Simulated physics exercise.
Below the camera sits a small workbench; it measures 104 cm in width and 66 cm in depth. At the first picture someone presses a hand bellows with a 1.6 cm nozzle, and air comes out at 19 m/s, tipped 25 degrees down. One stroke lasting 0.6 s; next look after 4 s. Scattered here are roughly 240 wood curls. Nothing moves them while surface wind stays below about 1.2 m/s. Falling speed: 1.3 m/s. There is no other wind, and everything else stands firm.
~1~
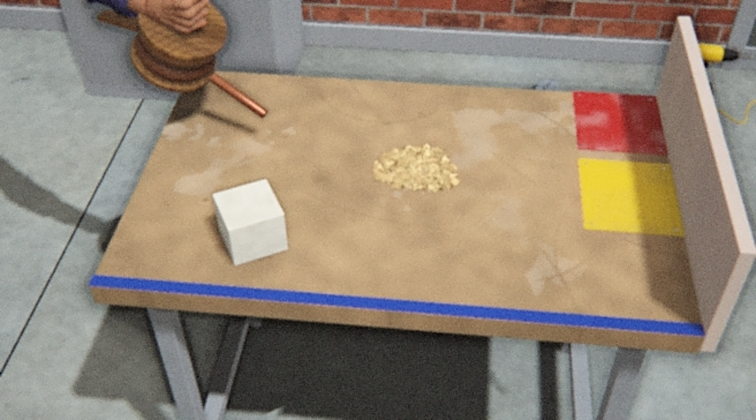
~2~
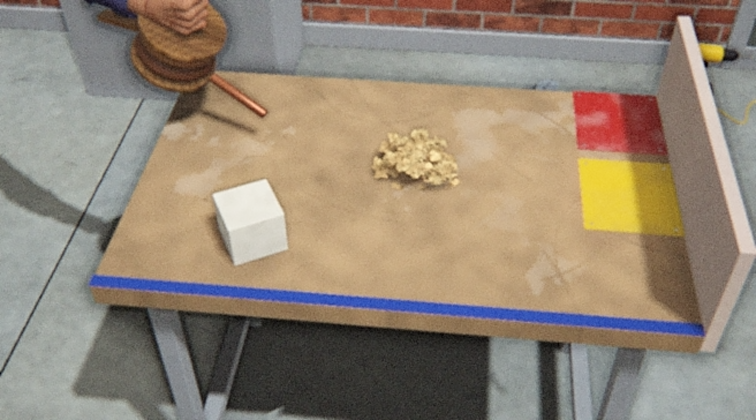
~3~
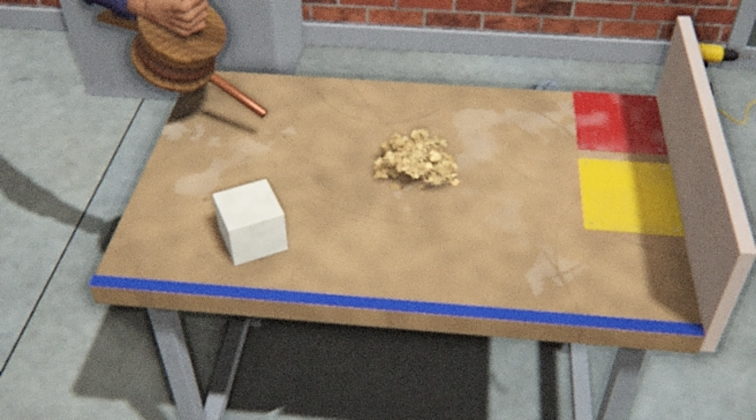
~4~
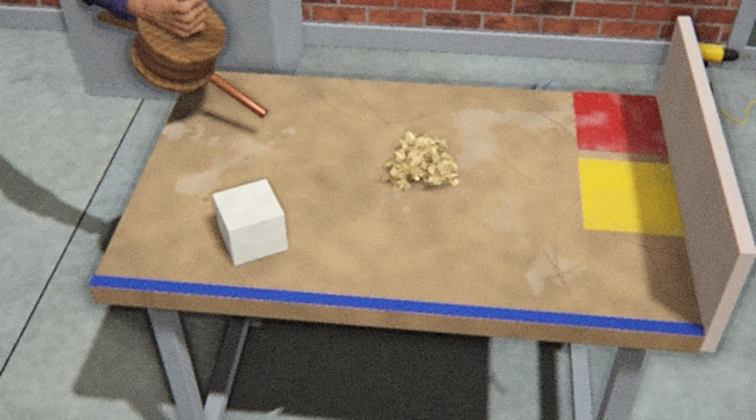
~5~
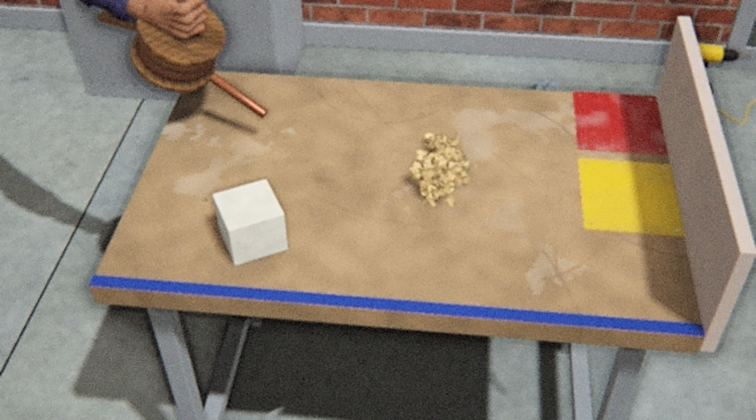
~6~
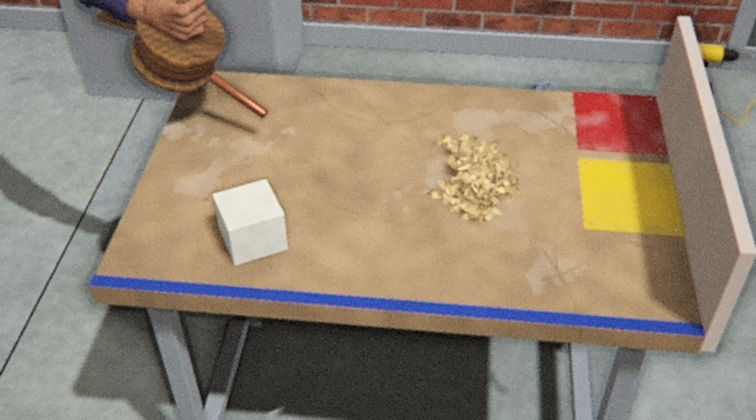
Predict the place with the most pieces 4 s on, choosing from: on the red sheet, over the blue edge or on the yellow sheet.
I would say the yellow place has the most.
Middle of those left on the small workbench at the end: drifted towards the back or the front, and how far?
Net drift is to the fore by close to 5 cm.
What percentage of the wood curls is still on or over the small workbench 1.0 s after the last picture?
About 90 %.
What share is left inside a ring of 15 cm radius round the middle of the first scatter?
Near 0 %.
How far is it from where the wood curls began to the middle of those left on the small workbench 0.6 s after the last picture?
Around 50 cm from the start.
Then, 0.6 s after the last picture, 47 % are on the yellow sheet, 5 % over the blue edge and 1 % on the red sheet; the middle of those left on the top is near (668, 208); 60 % are gone or lie where they will stay.
Then, 1.0 s after the last picture, 46 % are on the yellow sheet, 9 % over the blue edge and 5 % on the red sheet; the middle of those left on the top is near (673, 201); 99 % are gone or lie where they will stay.
Then, 2.0 s after the last picture, 46 % are on the yellow sheet, 9 % over the blue edge and 5 % on the red sheet; the middle of those left on the top is near (673, 201); 100 % are gone or lie where they will stay.
Then, 3.8 s after the last picture, at the end, 46 % are on the yellow sheet, 9 % over the blue edge and 5 % on the red sheet; the middle of those left on the top is near (673, 201).
